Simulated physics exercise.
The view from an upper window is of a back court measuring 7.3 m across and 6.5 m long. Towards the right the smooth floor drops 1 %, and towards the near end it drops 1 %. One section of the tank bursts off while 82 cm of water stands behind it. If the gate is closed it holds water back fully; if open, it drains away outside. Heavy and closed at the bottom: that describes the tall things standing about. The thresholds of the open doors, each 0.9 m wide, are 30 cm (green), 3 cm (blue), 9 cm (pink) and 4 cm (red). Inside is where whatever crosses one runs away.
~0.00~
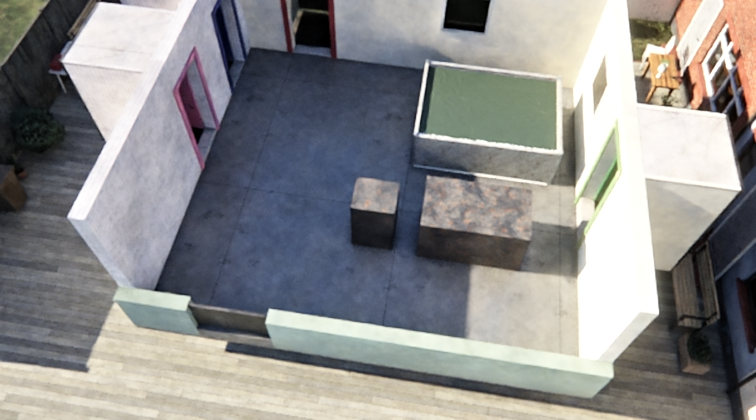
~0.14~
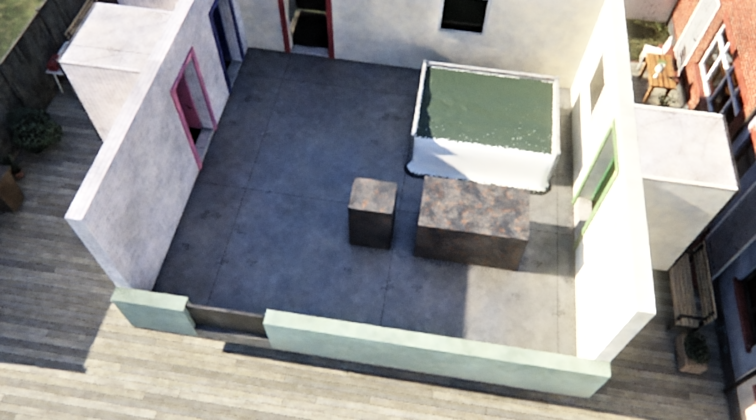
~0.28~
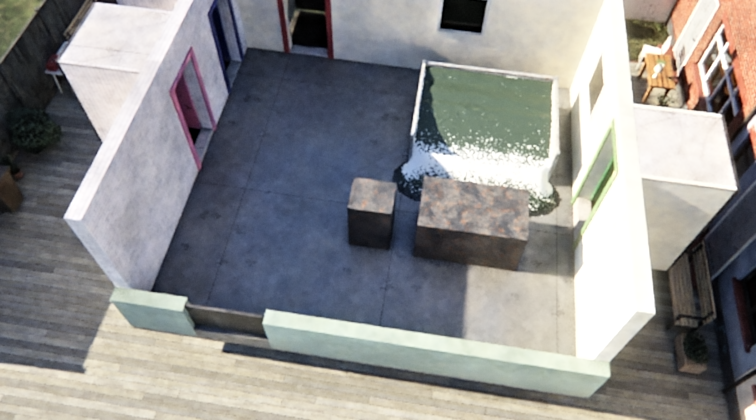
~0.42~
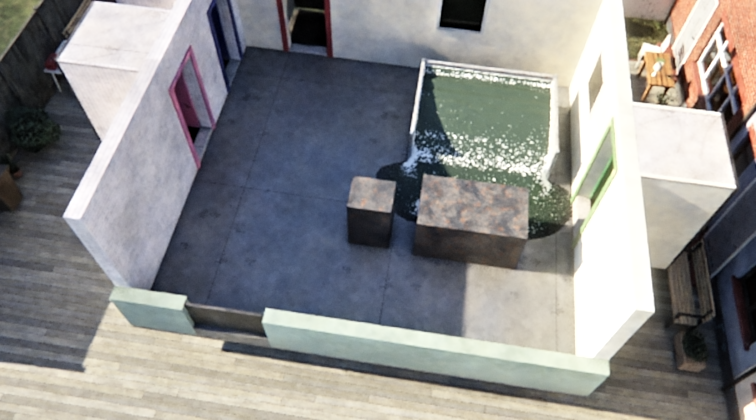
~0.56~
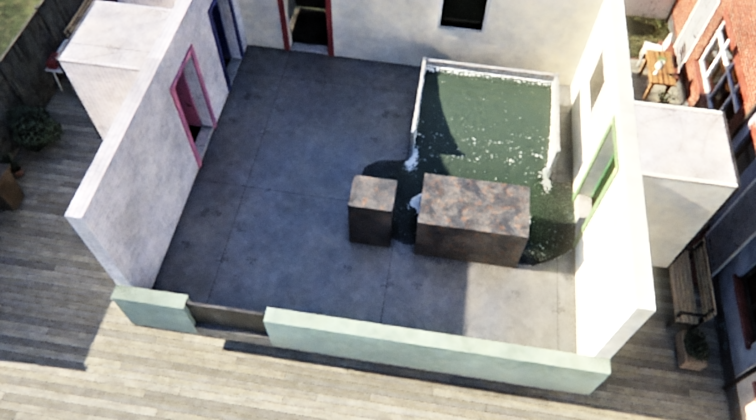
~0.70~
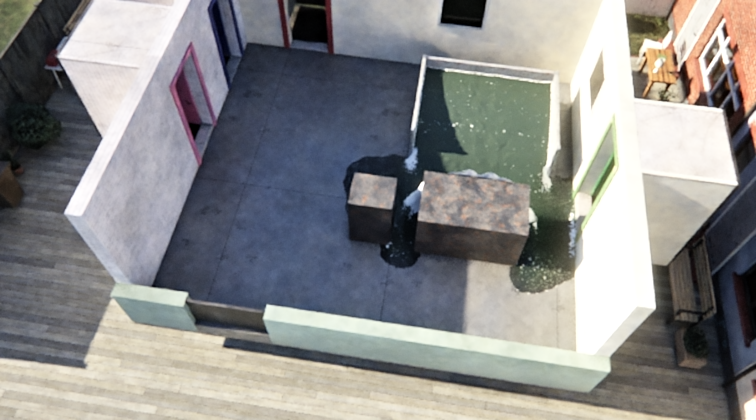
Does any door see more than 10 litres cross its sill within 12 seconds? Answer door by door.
Taking each door, the green door does; the blue door does; the pink door does; the red door does.
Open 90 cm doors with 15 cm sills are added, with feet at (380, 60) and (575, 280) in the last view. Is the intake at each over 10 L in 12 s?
Door 1: Lower; door 2: Higher.
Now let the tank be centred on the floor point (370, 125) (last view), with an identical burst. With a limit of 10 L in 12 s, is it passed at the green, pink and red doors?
Measured against that limit, green comes out short of it, pink short of it and red beyond it.
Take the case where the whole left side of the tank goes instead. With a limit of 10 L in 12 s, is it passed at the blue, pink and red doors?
Outcomes - blue: Exceeded, pink: Exceeded, red: Exceeded.
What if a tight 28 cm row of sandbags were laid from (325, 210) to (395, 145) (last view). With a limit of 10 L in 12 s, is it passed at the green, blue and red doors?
So green comes out too high, blue comes out too high and red comes out too high.
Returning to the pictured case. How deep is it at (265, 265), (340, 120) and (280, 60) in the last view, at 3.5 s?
Spot one 2 cm, spot two 1 cm, spot three 0 cm.
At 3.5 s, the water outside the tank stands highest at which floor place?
Around (569, 359).
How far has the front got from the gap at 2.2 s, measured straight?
Roughly 6.0 m.
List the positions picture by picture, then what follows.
Still water, 82 cm deep, in the tank at (490, 108), in the first frame.
Water pours out at (480, 164) and has run 1.4 m, to (407, 166); typically 6 cm deep outside, 82 cm at the tank's back, in the second frame.
Water pours out at (479, 165) and has run 1.6 m, to (398, 182); typically 14 cm deep outside, 81 cm at the tank's back, in the third frame.
Water pours out at (478, 164) and has run 1.9 m, to (569, 210); typically 17 cm deep outside, 73 cm at the tank's back, in the fourth frame.
The front is at (574, 241), 2.3 m from the gap at (479, 163); 5.0 m2 of floor is under water; 70 cm left at the back of the tank, in the fifth frame.
The front is at (568, 275), 2.8 m from the gap at (479, 162); 6.3 m2 of floor is under water; 69 cm left at the back of the tank, in the sixth frame.
After 1.4 s water covers 25 % of the floor and is deepest (61 cm) near (472, 208); green door 45 cm at the sill, 9 L in, blue door not reached, pink door not reached, red door not reached.
After 2.2 s water covers 55 % of the floor and is deepest (46 cm) near (569, 359); green door 46 cm at the sill, 104 L in, blue door not reached, pink door 4 cm at the sill, 0 L in, red door not reached.
After 3.5 s water covers 75 % of the floor and is deepest (30 cm) near (569, 359); green door 22 cm at the sill, 139 L in, blue door 5 cm at the sill, 0 L in, pink door 19 cm at the sill, 70 L in, red door not reached.
After 7.0 s water covers 95 % of the floor and is deepest (20 cm) near (558, 368); green door 15 cm at the sill, 140 L in, blue door 6 cm at the sill, 7 L in, pink door 13 cm at the sill, 114 L in, red door 5 cm at the sill, 2 L in.
After 12.0 s water covers 100 % of the floor and is deepest (15 cm) near (568, 272); green door 13 cm at the sill, 140 L in, blue door 7 cm at the sill, 49 L in, pink door 6 cm at the sill, 120 L in, red door 7 cm at the sill, 66 L in.
